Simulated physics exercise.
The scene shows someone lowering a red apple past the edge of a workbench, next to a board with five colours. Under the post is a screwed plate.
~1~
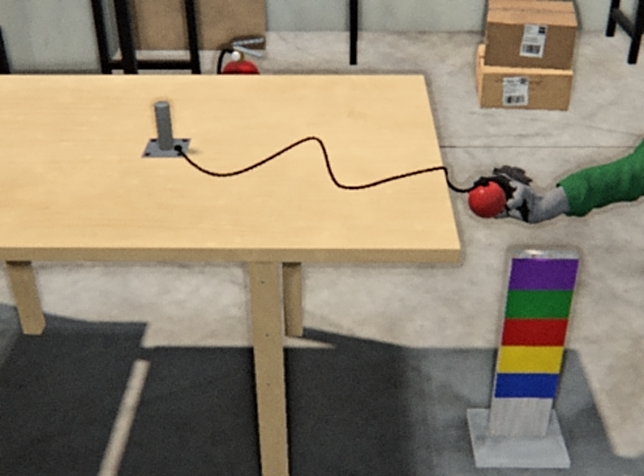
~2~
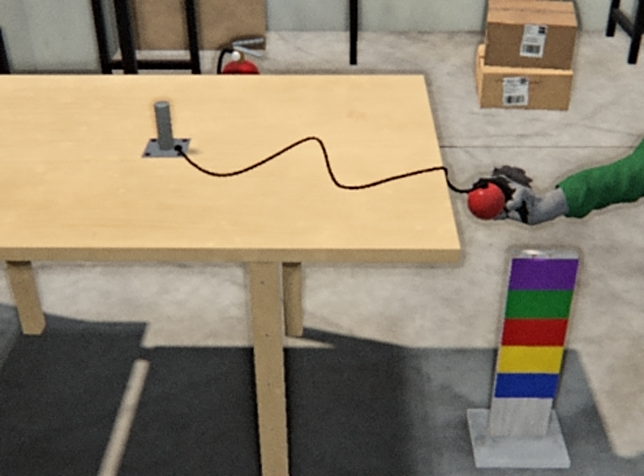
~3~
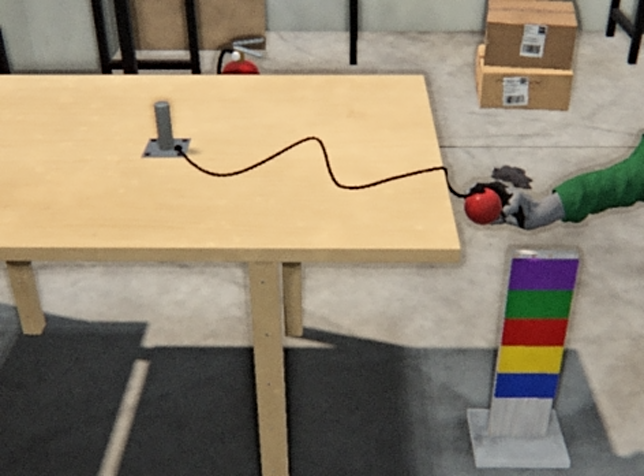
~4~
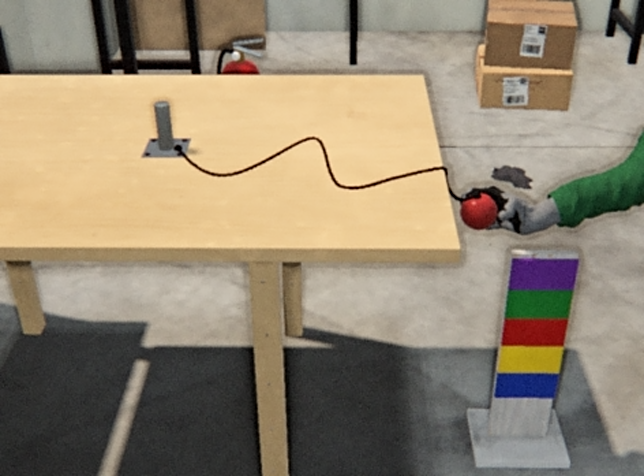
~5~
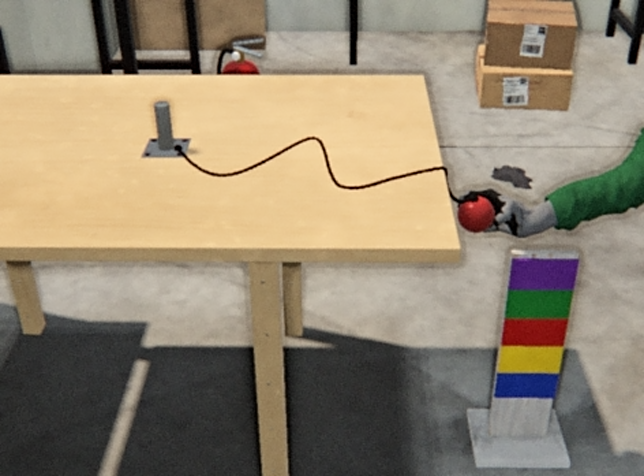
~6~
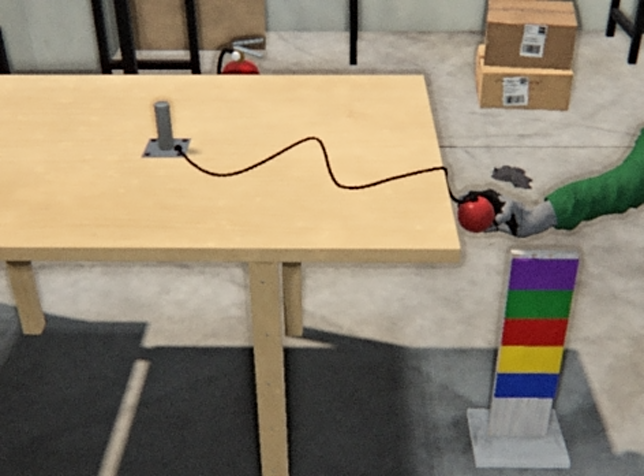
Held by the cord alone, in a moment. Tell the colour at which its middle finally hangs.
It hangs at yellow.
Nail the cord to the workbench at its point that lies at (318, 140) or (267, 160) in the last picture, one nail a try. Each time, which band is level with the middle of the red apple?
Results, in sequence: Green / red.
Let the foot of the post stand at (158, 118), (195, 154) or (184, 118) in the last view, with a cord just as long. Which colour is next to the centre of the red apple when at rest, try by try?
Going case by case, it's red, blue and finally yellow.
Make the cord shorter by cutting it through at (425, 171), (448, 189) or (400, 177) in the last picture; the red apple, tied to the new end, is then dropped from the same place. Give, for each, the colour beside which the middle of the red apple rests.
Try 1 - green; try 2 - red; try 3 - purple.
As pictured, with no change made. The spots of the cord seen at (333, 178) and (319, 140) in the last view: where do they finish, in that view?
About (441, 192), and the other about (386, 158).
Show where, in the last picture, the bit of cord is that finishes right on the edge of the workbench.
(328, 164), give or take.
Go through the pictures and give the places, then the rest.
In the first picture, red apple (487, 200); purple (544, 276); green (539, 305); red (535, 334); yellow (531, 361); blue (526, 387).
In the second picture, red apple (486, 202); cord through (196, 166) (264, 162) (321, 142) (335, 181) (409, 175).
In the third picture, red apple (483, 207).
In the fourth picture, red apple (479, 212); cord through (196, 166) (264, 162) (321, 142) (335, 181) (409, 175).
In the fifth picture, red apple (476, 215).
In the sixth picture, red apple (476, 215); cord through (196, 166) (264, 162) (321, 142) (335, 181) (409, 175).
Soon after, apple near (426, 327); level with red.
Then, apple near (427, 354); level with yellow.
At rest, apple near (426, 353); level with yellow. The cord holds its middle at yellow.
